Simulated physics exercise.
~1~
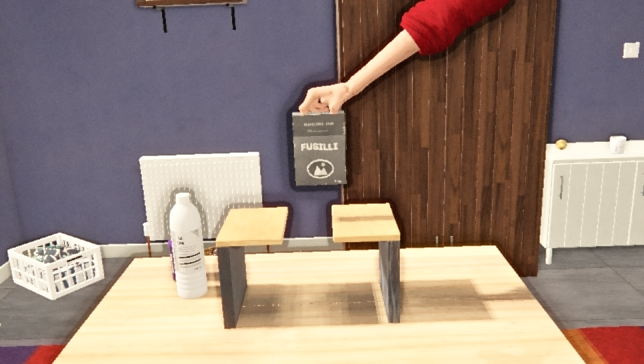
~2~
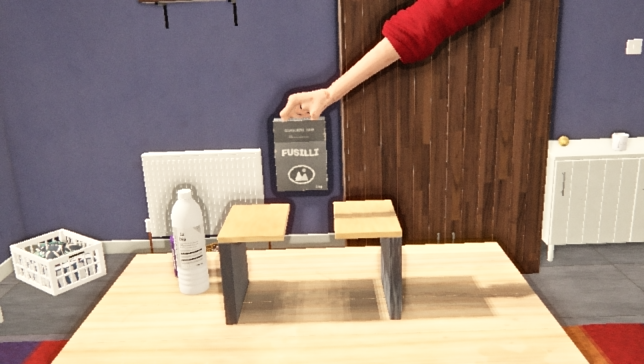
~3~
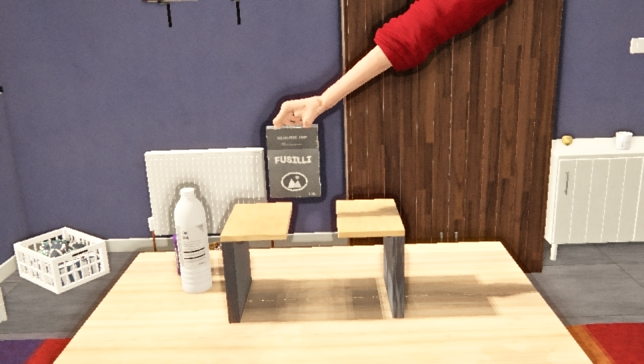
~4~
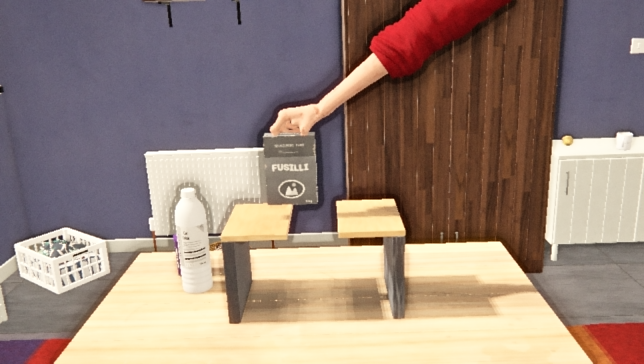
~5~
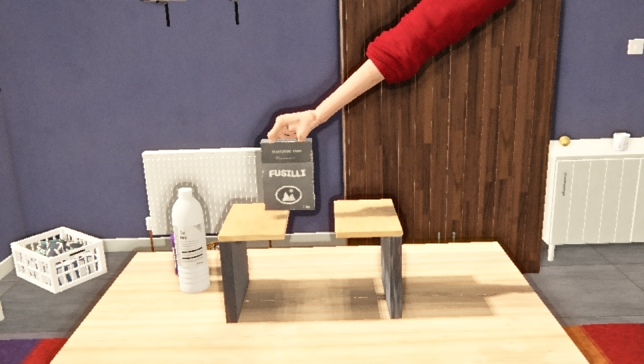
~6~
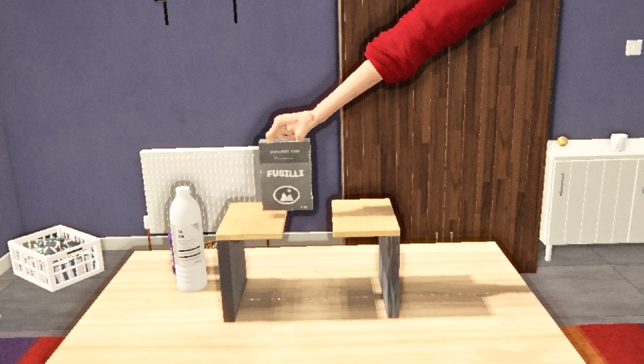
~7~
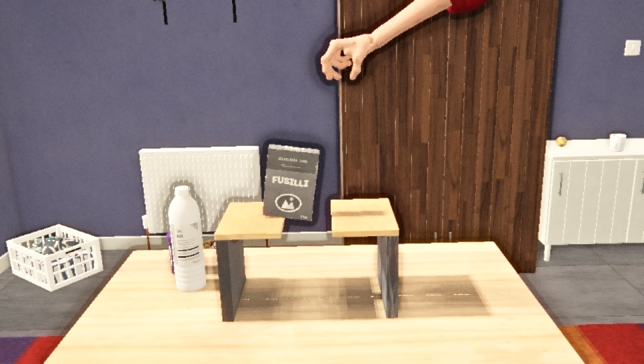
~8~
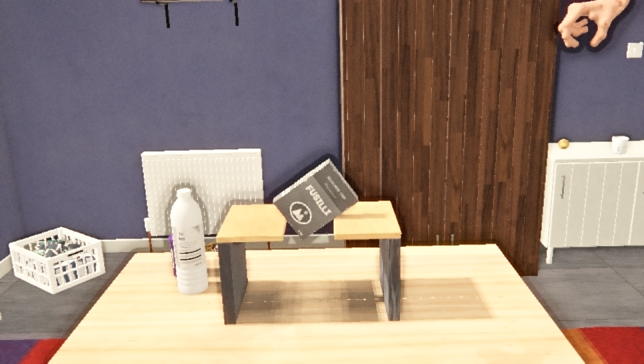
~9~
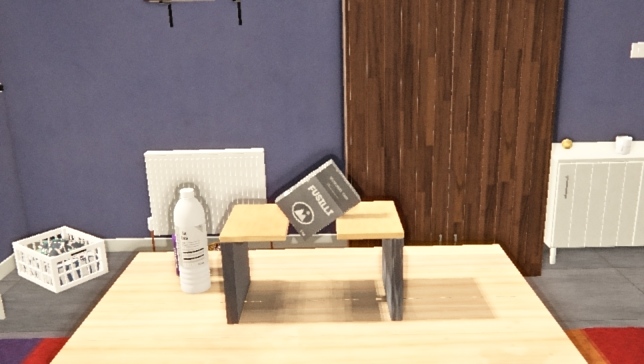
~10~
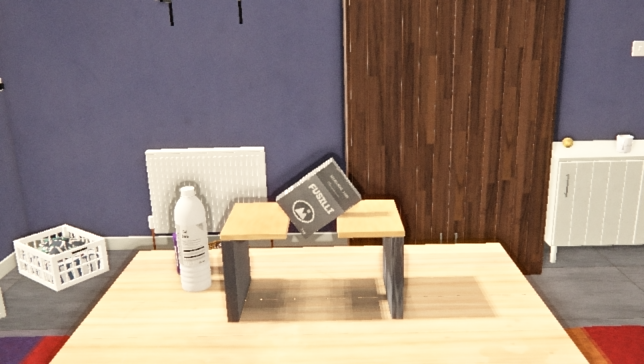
Hand lowering a grey fusilli packet onto a gapped stand and letting go, the packet tipping right and lodging aslant in the gap.
